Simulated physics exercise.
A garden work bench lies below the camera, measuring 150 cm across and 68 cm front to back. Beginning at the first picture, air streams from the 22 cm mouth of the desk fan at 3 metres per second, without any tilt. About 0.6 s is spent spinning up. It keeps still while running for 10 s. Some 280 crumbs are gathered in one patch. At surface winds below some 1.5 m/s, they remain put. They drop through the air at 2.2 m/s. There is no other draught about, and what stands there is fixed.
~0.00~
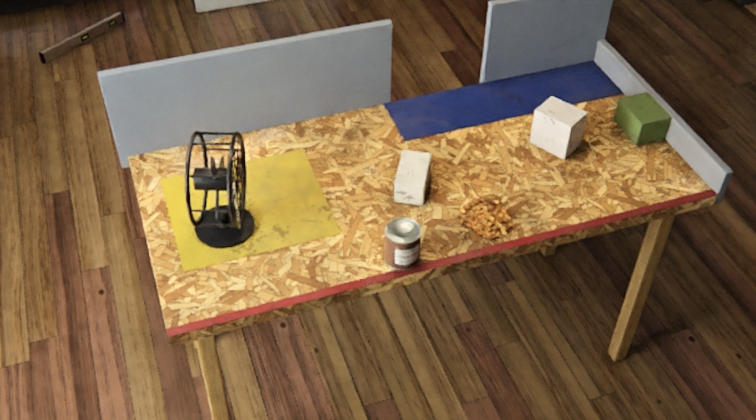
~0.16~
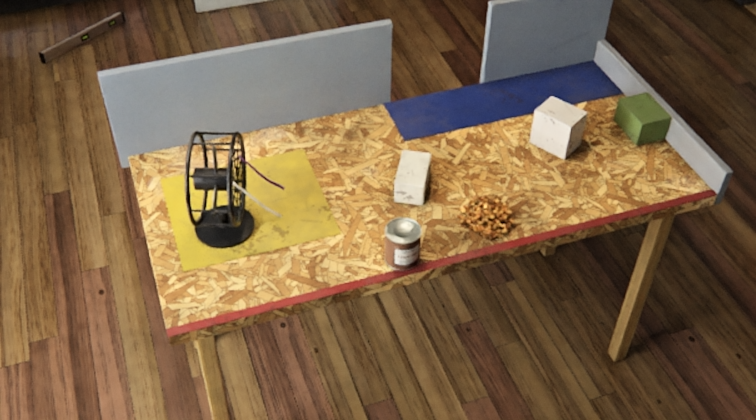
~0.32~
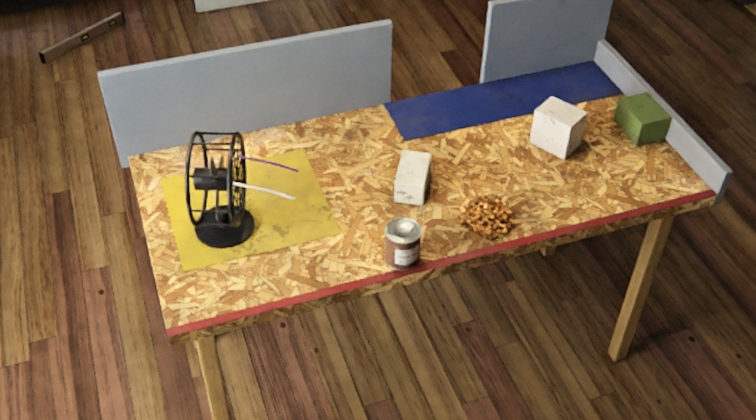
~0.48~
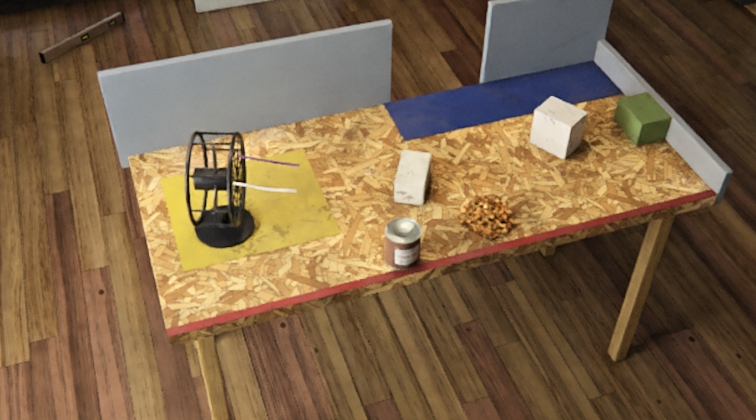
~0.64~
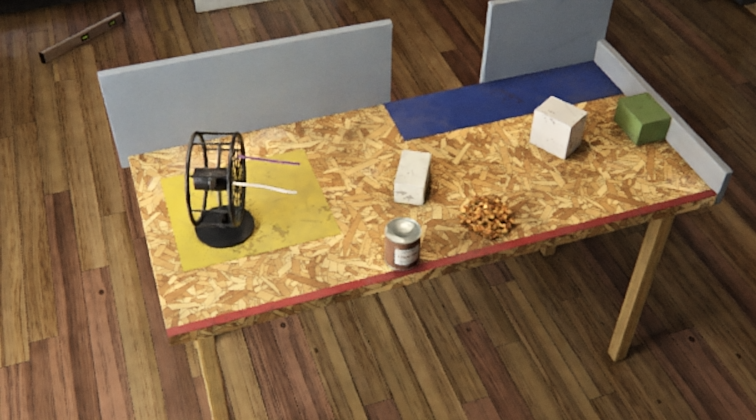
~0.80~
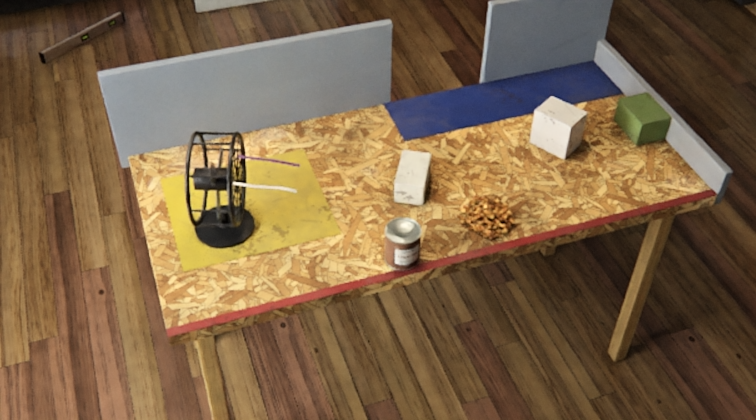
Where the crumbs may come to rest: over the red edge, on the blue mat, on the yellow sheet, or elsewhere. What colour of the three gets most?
Red.
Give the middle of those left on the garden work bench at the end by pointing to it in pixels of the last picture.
The middle sits near pixel (669, 169).
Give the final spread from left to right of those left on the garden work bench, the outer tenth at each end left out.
Spread, left to right: Approx. 30 cm.
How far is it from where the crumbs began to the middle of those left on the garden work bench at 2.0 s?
Roughly 45 cm.
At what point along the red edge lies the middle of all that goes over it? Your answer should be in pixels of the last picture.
Median crossing, approx. (612, 223).
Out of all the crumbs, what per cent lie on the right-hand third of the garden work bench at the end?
About 50 percent.
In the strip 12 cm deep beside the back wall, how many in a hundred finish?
Roughly 0 in a hundred.
After 2.0 s, 67 % are on the move or not yet settled, 36 % are over the red edge, 0 % on the yellow sheet and 0 % on the blue mat; the middle of those still in play is near (637, 179).
After 3.2 s, 50 % are on the move or not yet settled, 47 % are over the red edge, 0 % on the yellow sheet and 0 % on the blue mat; the middle of those still in play is near (661, 170).
After 5.5 s, 44 % are on the move or not yet settled, 48 % are over the red edge, 0 % on the yellow sheet and 0 % on the blue mat; the middle of those still in play is near (663, 169).
After 10.0 s, at the end, 49 % are over the red edge, 0 % on the yellow sheet and 0 % on the blue mat; the middle of those still in play is near (669, 169).
